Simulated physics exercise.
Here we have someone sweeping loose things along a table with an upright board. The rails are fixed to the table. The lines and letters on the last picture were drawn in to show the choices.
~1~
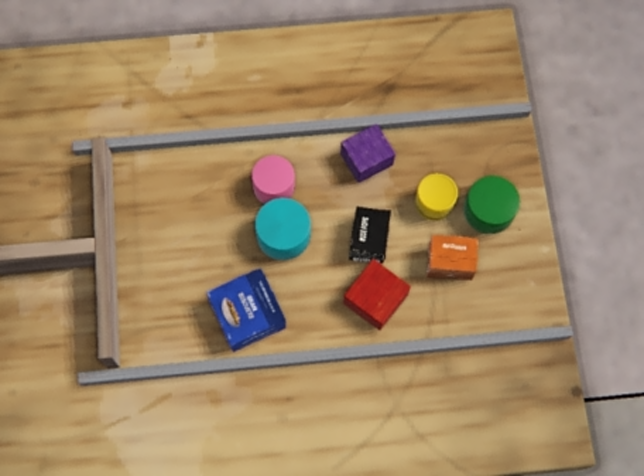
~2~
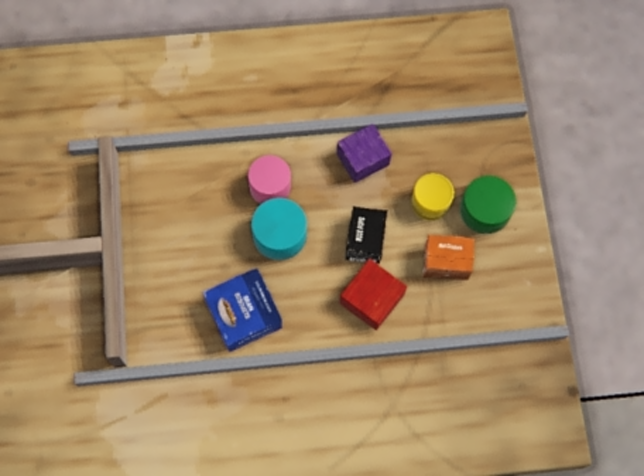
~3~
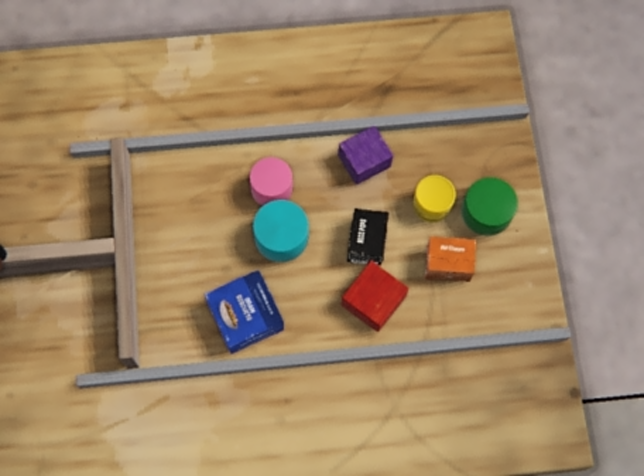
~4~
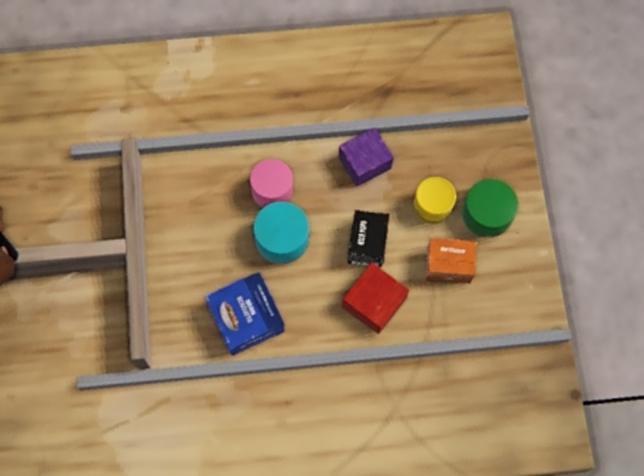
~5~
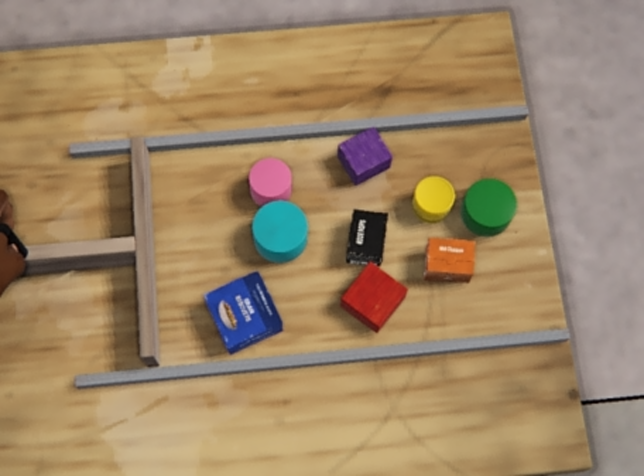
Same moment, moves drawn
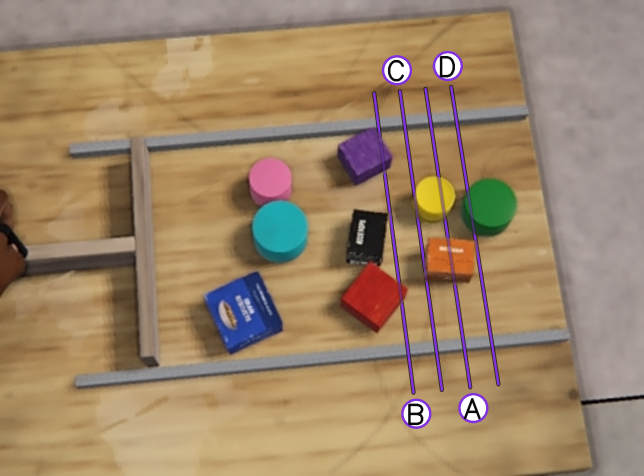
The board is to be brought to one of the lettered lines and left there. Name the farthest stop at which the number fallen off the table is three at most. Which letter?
No farther than D.
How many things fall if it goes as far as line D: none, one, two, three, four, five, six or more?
In all, three.
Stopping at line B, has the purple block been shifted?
Yes.
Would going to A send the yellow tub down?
By then, no.
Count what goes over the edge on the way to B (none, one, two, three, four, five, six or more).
By then, none.
On the marked copy, A at (447, 231); B at (393, 236); C at (420, 233); D at (474, 228).
Taking D. A third of the way, board (263, 232); blue packet (308, 312); pink pot (287, 182).
Two thirds of the way, board (383, 221); orange packet (505, 254); green tin (491, 203).
When it is over, board (475, 213); orange packet over the edge; green tin over the edge; three fallen.
As for the rest, A is within the limit but short; B is within the limit but short; C is within the limit but short.
